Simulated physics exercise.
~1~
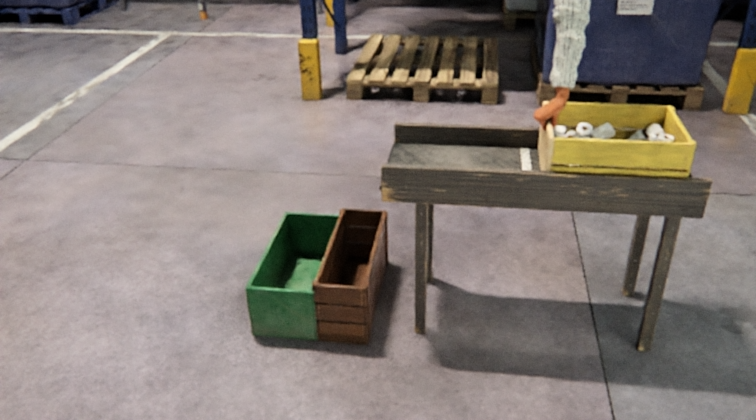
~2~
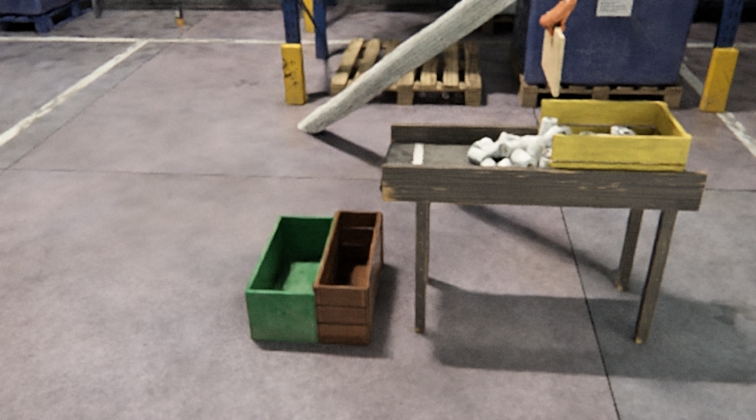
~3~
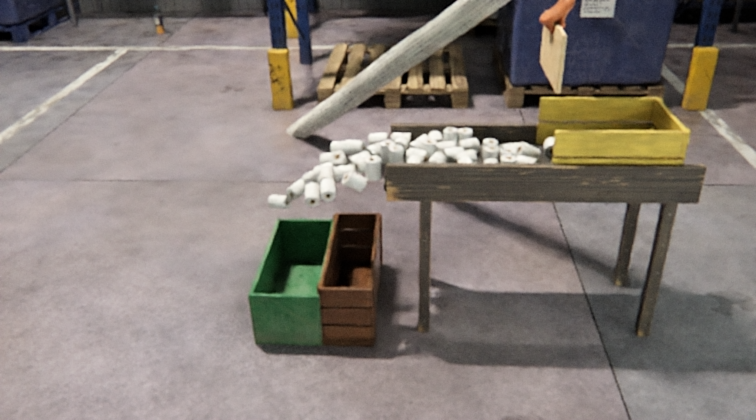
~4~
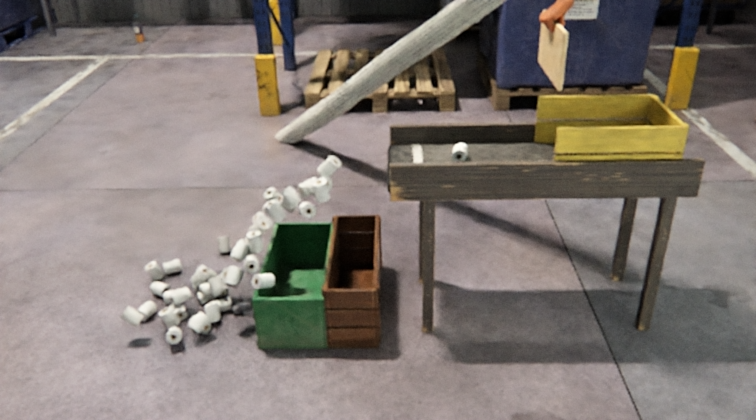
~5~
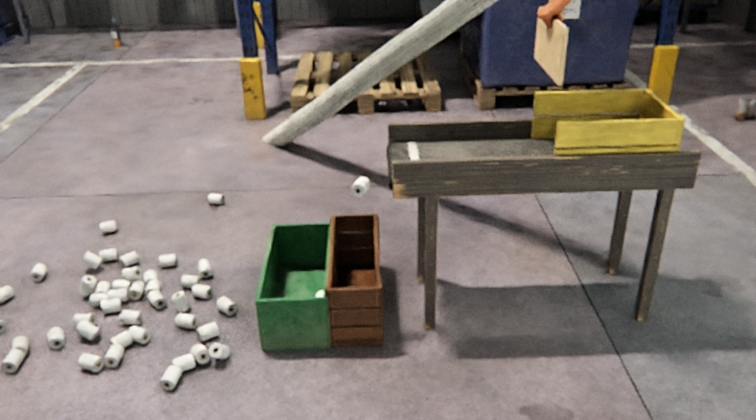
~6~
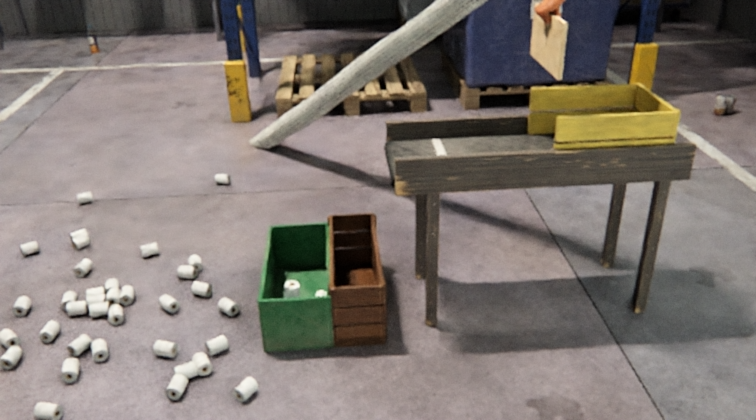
White paper rolls sliding left along a belt from a yellow pen, flying off and mostly scattering on the floor beyond a green bin.
